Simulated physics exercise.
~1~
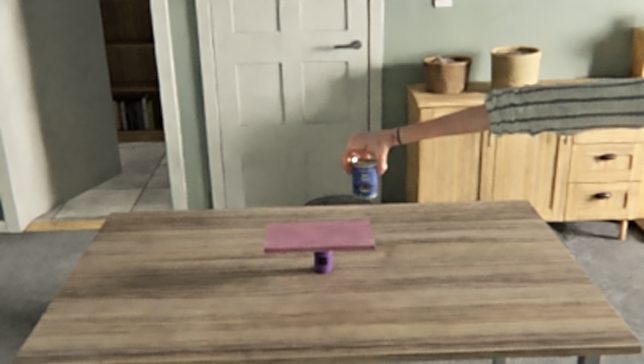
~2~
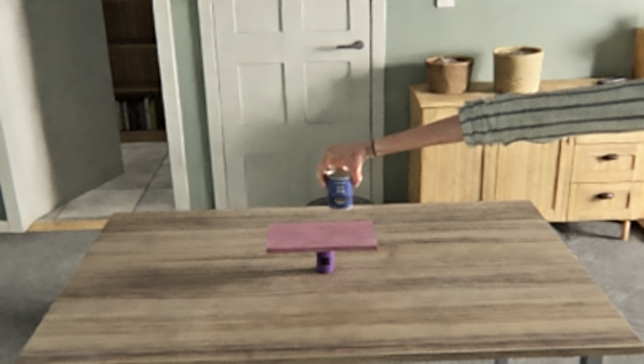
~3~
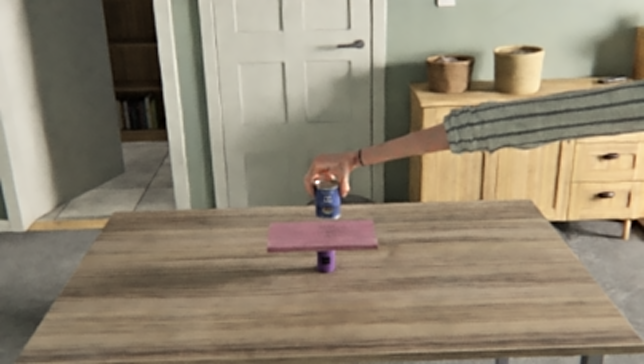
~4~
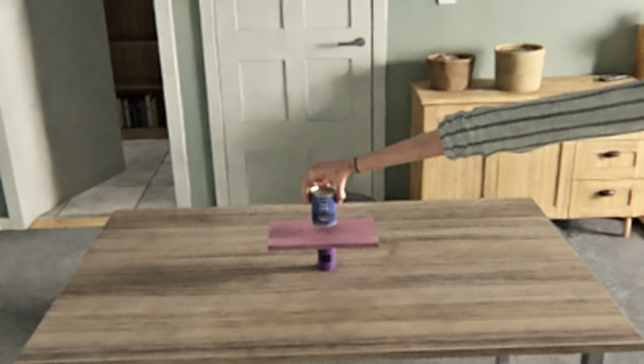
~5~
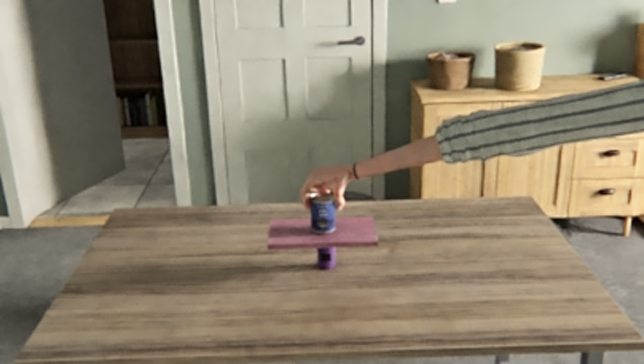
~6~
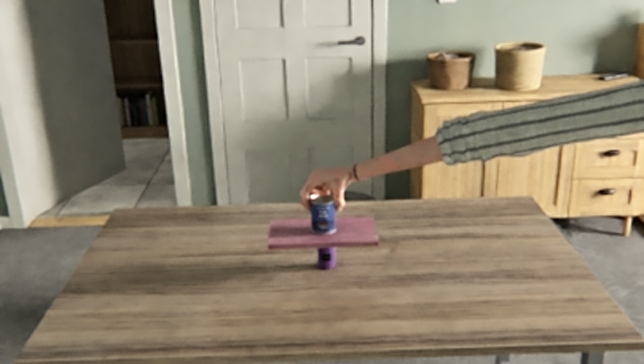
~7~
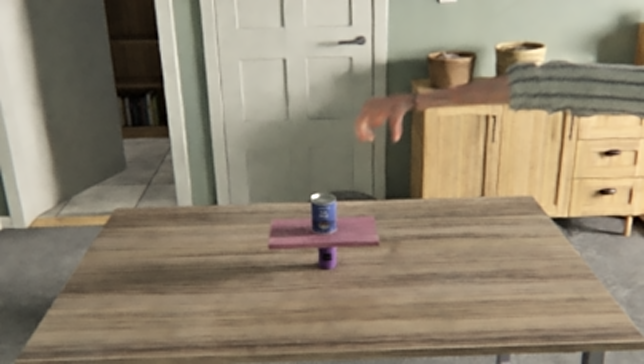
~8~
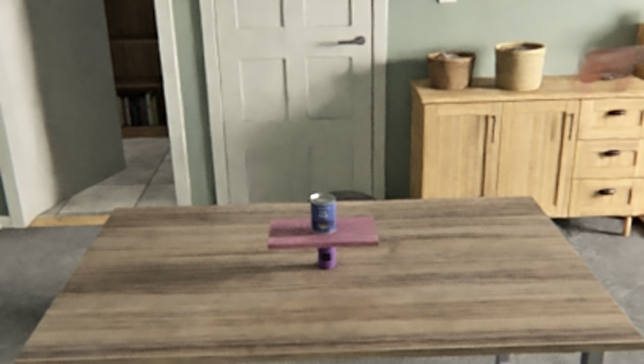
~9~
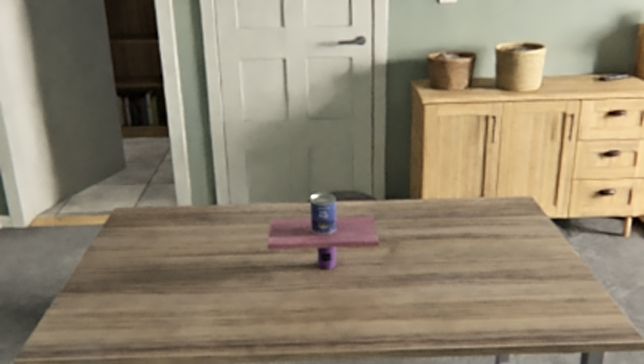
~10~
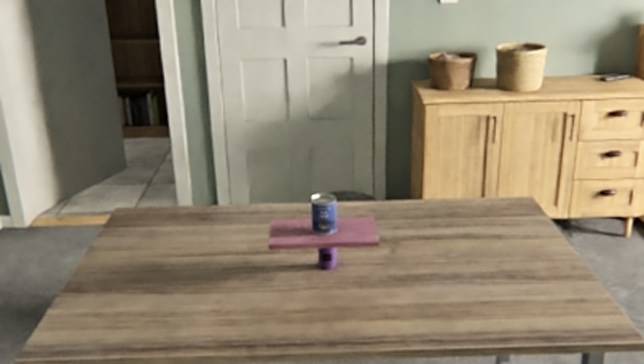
In a room with a pale door and a light wooden sideboard, a slightly swaying camera looks down across a wooden table. A pink board rests on top of a small purple shaker near the middle of the table, forming a narrow platform. A hand in a striped grey sleeve reaches in from the right, carrying a blue tin leftward above the board. It lowers the tin upright onto the board, holds it there briefly, then lets go and withdraws to the right. The tin, board and shaker stay balanced and still.
